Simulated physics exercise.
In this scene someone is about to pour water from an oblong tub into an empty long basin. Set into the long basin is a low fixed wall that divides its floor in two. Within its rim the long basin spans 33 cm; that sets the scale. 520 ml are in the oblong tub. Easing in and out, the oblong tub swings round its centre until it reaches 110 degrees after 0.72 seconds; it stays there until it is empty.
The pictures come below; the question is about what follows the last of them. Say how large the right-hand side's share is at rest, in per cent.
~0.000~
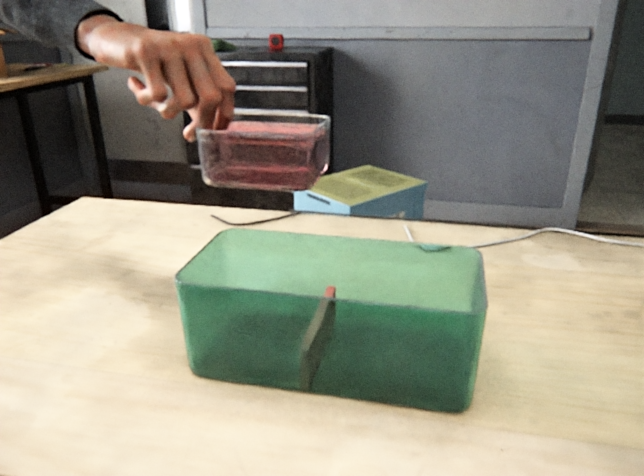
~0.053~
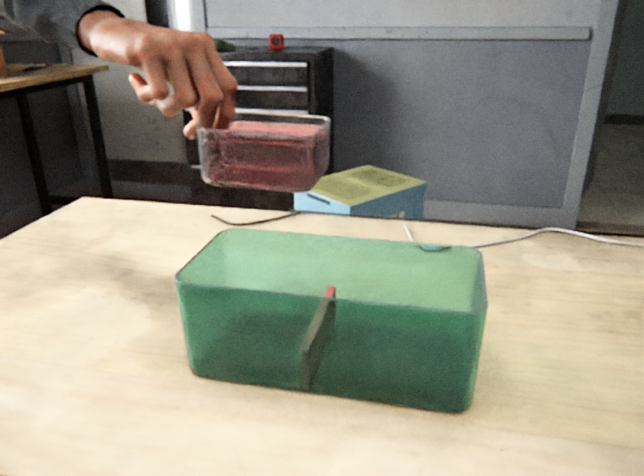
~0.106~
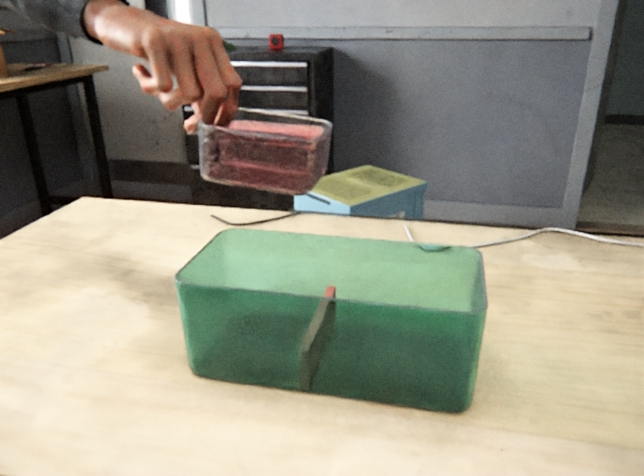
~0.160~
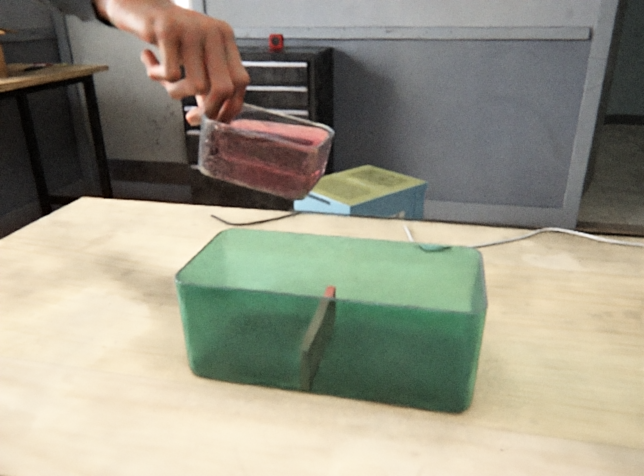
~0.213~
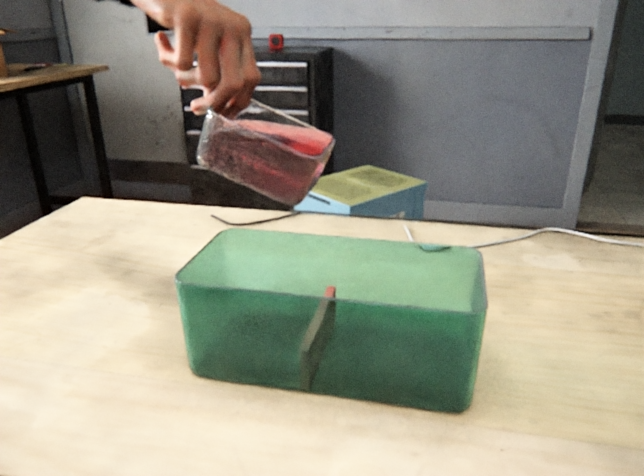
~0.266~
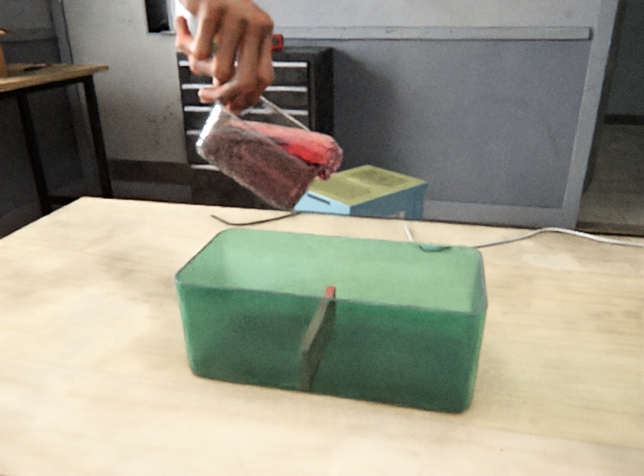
Its share is roughly 89 per cent.
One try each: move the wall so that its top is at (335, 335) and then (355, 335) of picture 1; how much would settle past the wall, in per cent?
I'd put it at about 80 per cent for the first and about 70 per cent for the second.
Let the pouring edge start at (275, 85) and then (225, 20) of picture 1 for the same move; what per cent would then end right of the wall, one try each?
Roughly 75 per cent the first time and 45 per cent the second.
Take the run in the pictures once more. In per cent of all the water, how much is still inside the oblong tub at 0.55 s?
Remaining: Near 14 % of the total.
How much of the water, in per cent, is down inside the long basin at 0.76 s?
Roughly 94 %.
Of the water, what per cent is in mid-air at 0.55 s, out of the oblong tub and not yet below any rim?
About 36 per cent.
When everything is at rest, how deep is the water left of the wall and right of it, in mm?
2 mm left, 18 mm right.
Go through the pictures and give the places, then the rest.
In the first frame, it leans 0°; its right rim is at (322, 127); the water meets the walls at (217, 129) and (322, 133); the long basin's rim runs from (200, 253) to (484, 279); the wall's top is at (320, 315).
In the second frame, it leans 1°; its right rim is at (322, 128); the water meets the walls at (217, 129) and (321, 134).
In the third frame, it leans 6°; its right rim is at (324, 133); the water meets the walls at (218, 128) and (323, 135).
In the fourth frame, it leans 13°; its right rim is at (326, 141); the water meets the walls at (220, 127) and (326, 137).
In the fifth frame, it leans 22°; its right rim is at (327, 151); the water meets the walls at (218, 128) and (325, 142); 3 per cent is over the edge.
In the sixth frame, it leans 33°; its right rim is at (326, 162); the water meets the walls at (218, 128) and (324, 150); 9 per cent is over the edge.
After 0.55 s the tilt is 96° and 13 per cent is still to pour, 0 is left of the wall and 51 right of it.
After 0.76 s the tilt is 110° and 2 per cent is still to pour, 6 is left of the wall and 88 right of it.
After 0.98 s the tilt is 110° and 0 per cent is still to pour, 10 is left of the wall and 89 right of it.
After 1.22 s the tilt is 110° and 0 per cent is still to pour, 10 is left of the wall and 89 right of it.
In the end 10 per cent lies left of the wall, 89 right of it and 1 outside.
